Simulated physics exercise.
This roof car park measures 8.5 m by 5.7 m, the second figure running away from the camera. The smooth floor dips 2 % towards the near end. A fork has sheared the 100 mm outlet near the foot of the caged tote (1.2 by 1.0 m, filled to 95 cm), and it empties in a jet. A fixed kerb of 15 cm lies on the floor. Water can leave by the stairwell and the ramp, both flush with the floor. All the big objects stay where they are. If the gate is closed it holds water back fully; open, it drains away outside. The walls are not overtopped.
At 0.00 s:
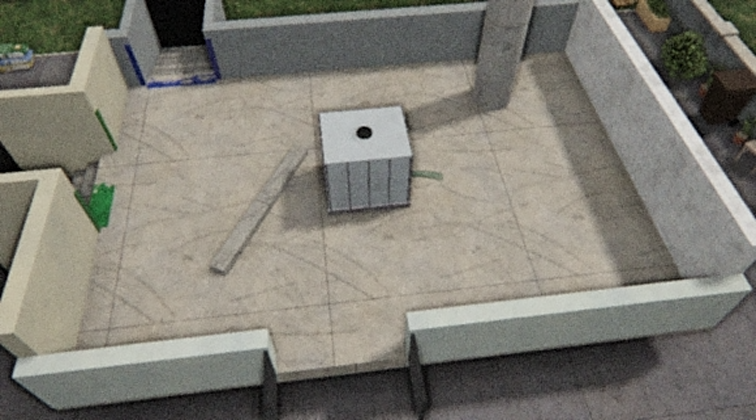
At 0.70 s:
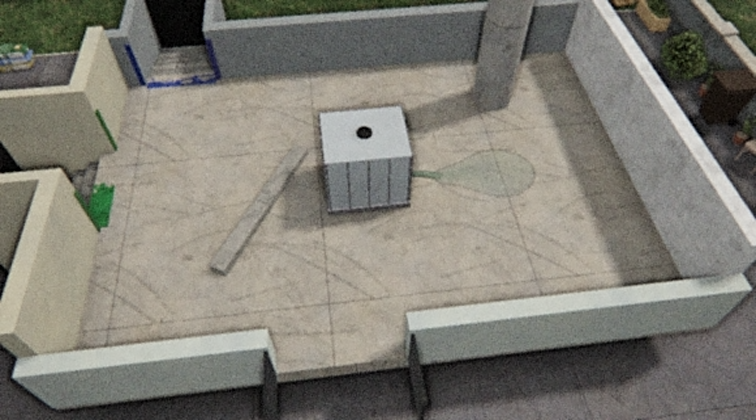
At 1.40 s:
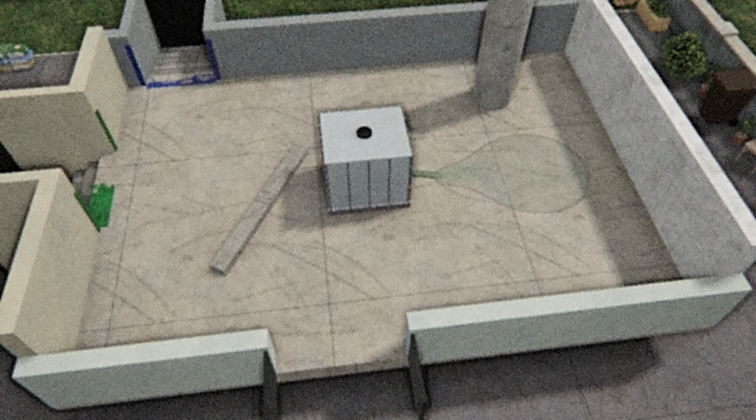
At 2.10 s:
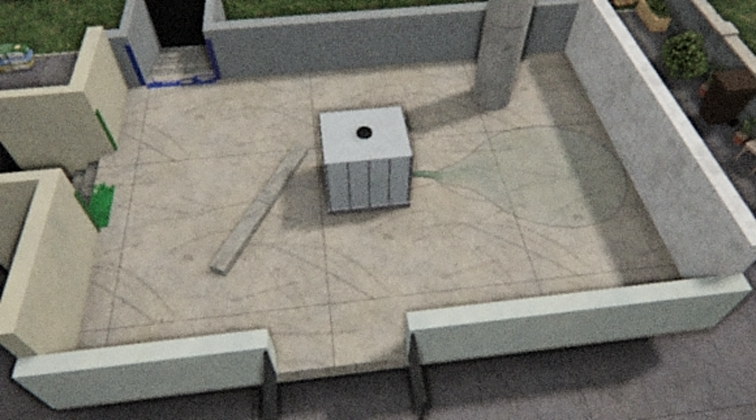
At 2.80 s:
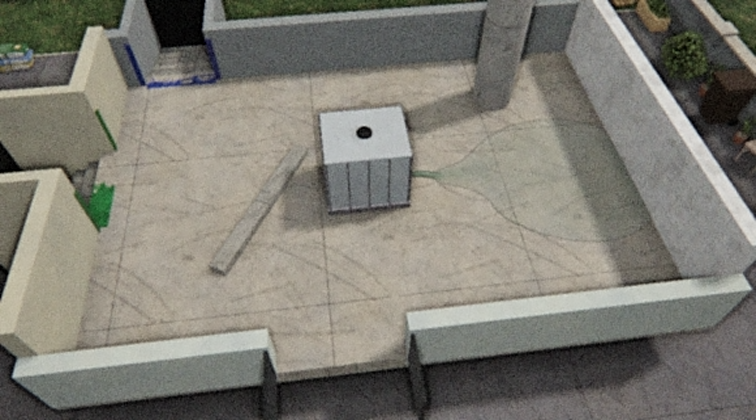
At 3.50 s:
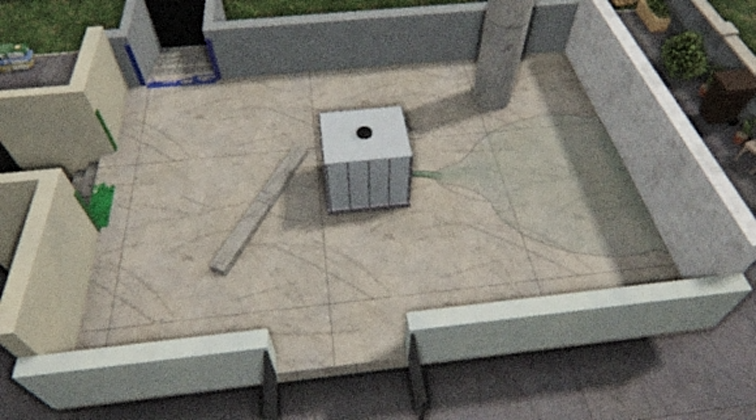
In a walled, paved yard, a pale greenish liquid emerges from the right side of a box-shaped container near the middle, spreading rightward in a widening sheet, then extending along the right wall towards the near corner.
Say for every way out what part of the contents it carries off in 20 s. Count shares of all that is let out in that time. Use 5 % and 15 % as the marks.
The gate takes from 5 to 15 %; the flight of stairs down (marked green) takes not even 5 %; the basement ramp (marked blue) takes not even 5 %.
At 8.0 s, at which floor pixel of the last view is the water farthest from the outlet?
At about (695, 305).
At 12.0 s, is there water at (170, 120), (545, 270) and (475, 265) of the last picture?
In that order: Dry, flooded, under water.
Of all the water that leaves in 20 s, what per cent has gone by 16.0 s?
About 35 per cent.
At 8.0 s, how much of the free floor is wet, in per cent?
Some 20 per cent of it.
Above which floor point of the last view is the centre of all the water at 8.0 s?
Near (590, 208).
After 5.0 s water covers 15 % of the floor and is deepest (4 cm) near (695, 305); gone so far, the gate 0 %, the flight of stairs down (marked green) 0 %, the basement ramp (marked blue) 0 %.
After 8.0 s water covers 20 % of the floor and is deepest (7 cm) near (695, 305); gone so far, the gate 0 %, the flight of stairs down (marked green) 0 %, the basement ramp (marked blue) 0 %.
After 12.0 s water covers 30 % of the floor and is deepest (7 cm) near (695, 305); gone so far, the gate 0 %, the flight of stairs down (marked green) 0 %, the basement ramp (marked blue) 0 %.
After 16.0 s water covers 35 % of the floor and is deepest (8 cm) near (695, 305); gone so far, the gate 4 %, the flight of stairs down (marked green) 0 %, the basement ramp (marked blue) 0 %.
After 20.0 s water covers 40 % of the floor and is deepest (7 cm) near (695, 305); gone so far, the gate 11 %, the flight of stairs down (marked green) 0 %, the basement ramp (marked blue) 0 %.
